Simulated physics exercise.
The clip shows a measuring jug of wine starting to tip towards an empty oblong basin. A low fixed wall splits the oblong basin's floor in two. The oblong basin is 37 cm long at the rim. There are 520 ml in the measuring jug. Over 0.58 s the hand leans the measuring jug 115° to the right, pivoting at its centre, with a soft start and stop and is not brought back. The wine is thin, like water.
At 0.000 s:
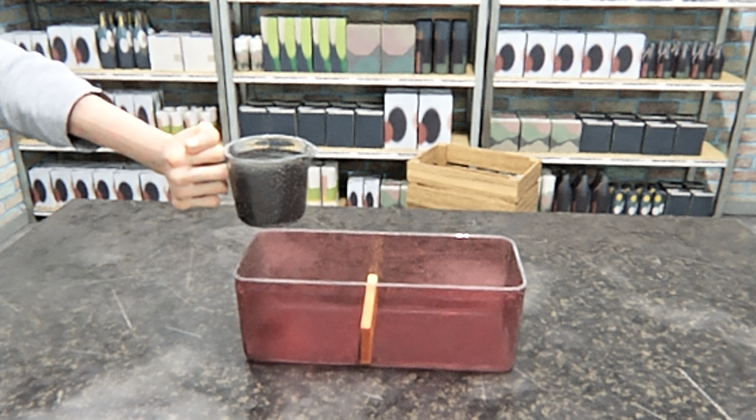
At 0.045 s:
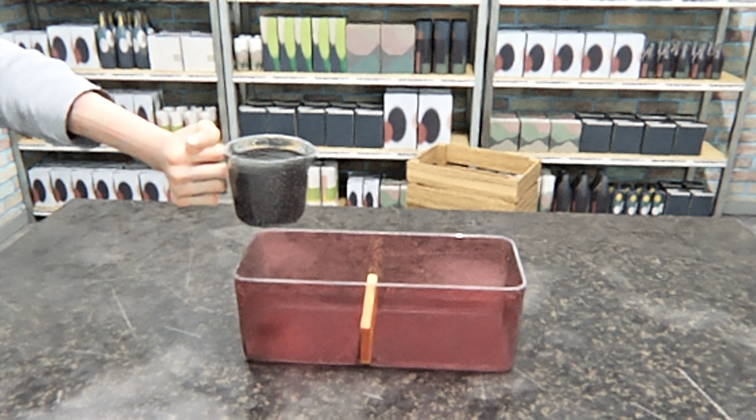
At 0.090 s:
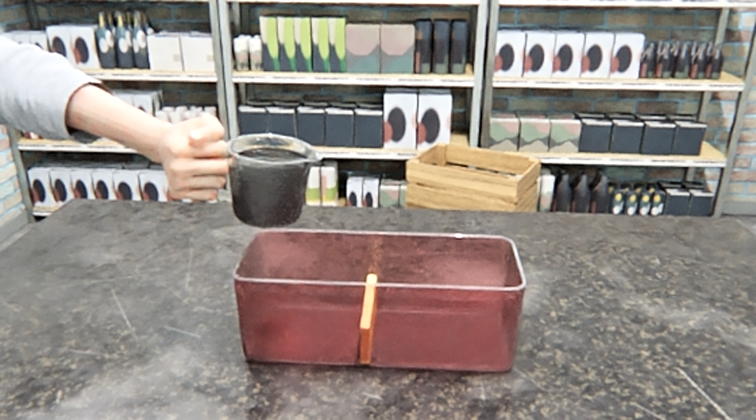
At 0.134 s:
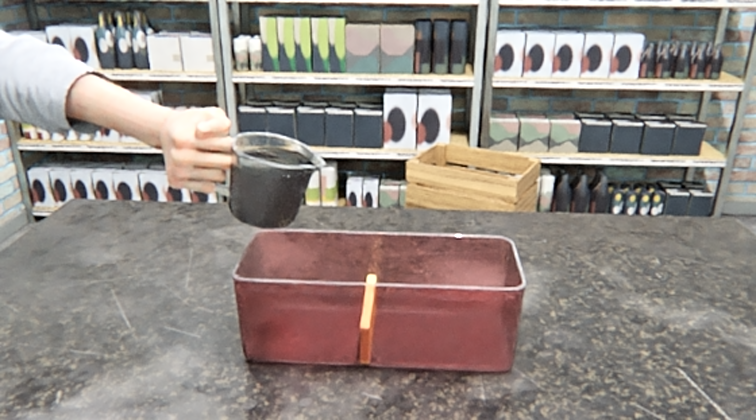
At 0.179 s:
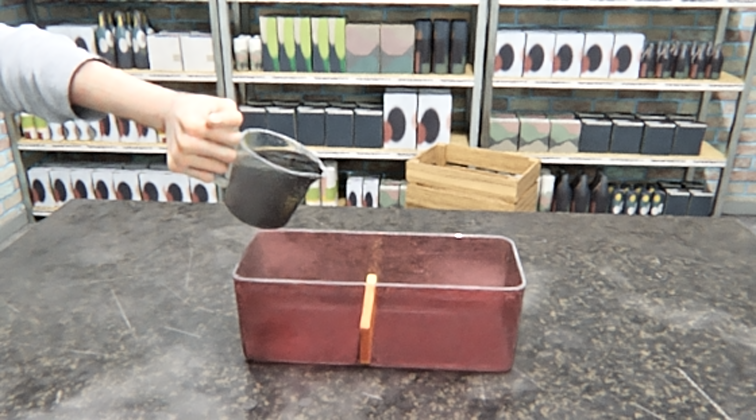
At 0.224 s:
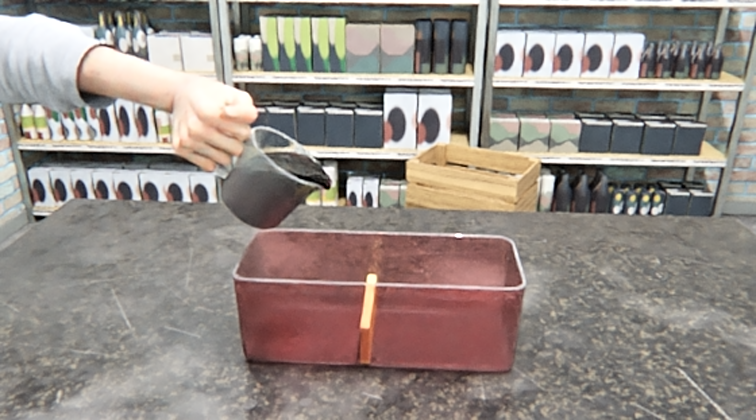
At first, a hand on the left holds a clear jug of dark liquid upright above an empty, reddish oblong basin with an orange divider. The hand then leans the jug to the right, slowly and then faster, and the liquid shifts towards the lower rim until it reaches the lip.
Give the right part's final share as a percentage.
Roughly 16 per cent is past the wall.
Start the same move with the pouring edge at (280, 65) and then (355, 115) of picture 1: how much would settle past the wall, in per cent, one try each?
First 5, then 85 per cent.
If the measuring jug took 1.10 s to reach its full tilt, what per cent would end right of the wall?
Then about 30 per cent.
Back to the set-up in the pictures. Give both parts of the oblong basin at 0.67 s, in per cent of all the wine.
Near 82 on the left, 14 on the right.
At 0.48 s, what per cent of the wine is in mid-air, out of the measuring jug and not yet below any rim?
Near 22 in a hundred.
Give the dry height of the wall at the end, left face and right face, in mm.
Some 38 mm on the left and 54 mm on the right.
Then, 0.48 s in, the tilt is 107° and 32 per cent is still to pour, 33 is left of the wall and 12 right of it.
Then, 0.67 s in, the tilt is 115° and 2 per cent is still to pour, 81 is left of the wall and 13 right of it.
Then, 0.87 s in, the tilt is 115° and 0 per cent is still to pour, 83 is left of the wall and 15 right of it.
Then, 1.08 s in, the tilt is 115° and 0 per cent is still to pour, 83 is left of the wall and 16 right of it.
Finally, 83 per cent lies left of the wall, 16 right of it and 1 outside.
